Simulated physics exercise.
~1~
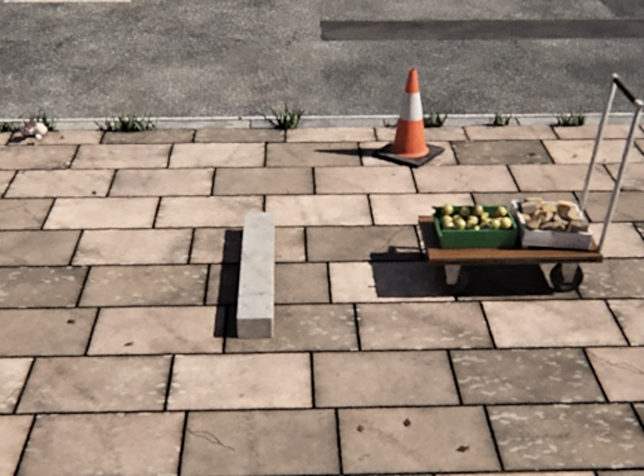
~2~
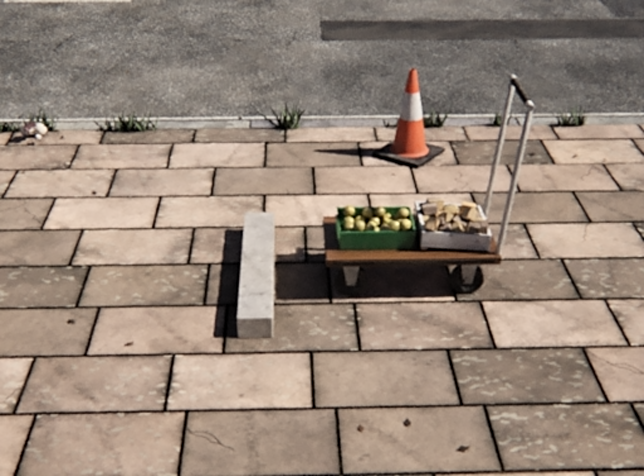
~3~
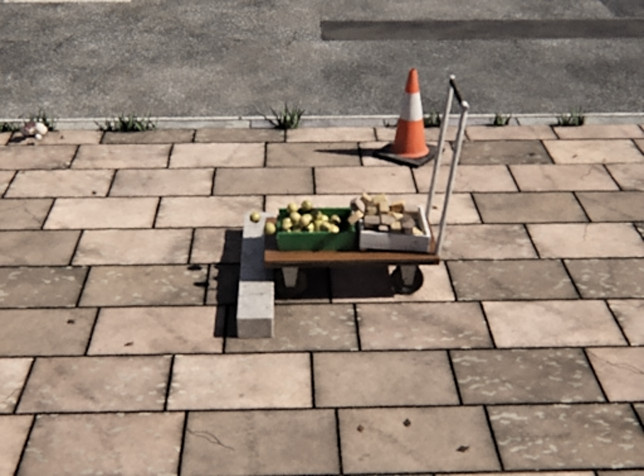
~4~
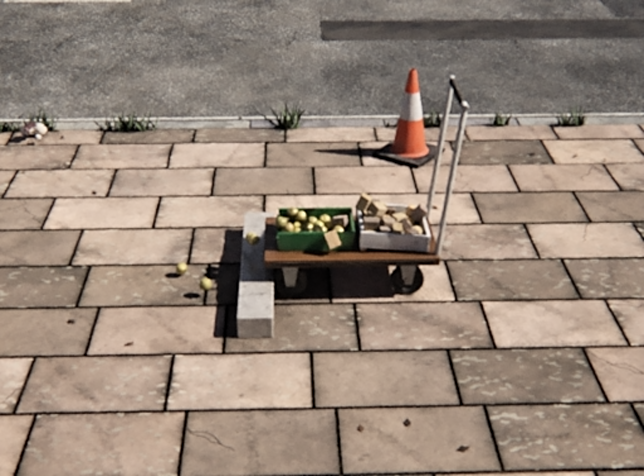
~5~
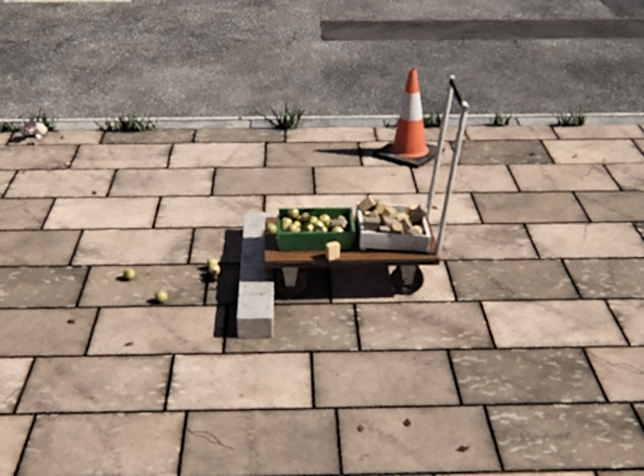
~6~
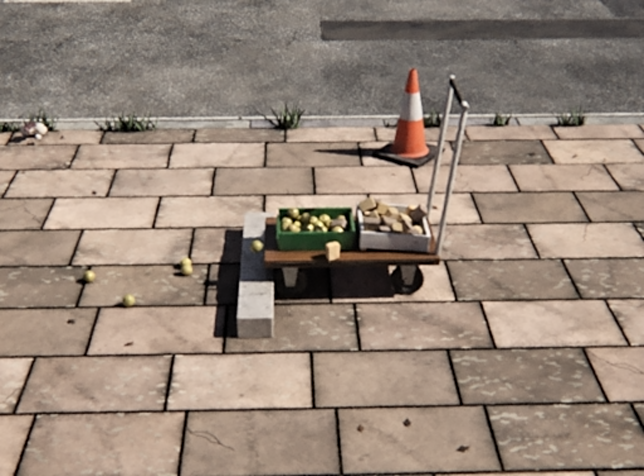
A trolley carrying a green crate of yellow apples and a white crate of wooden offcuts rolled left across the paving until it stopped against a pale beam, and several apples spilled over and rolled away leftward while most of the load stayed aboard.
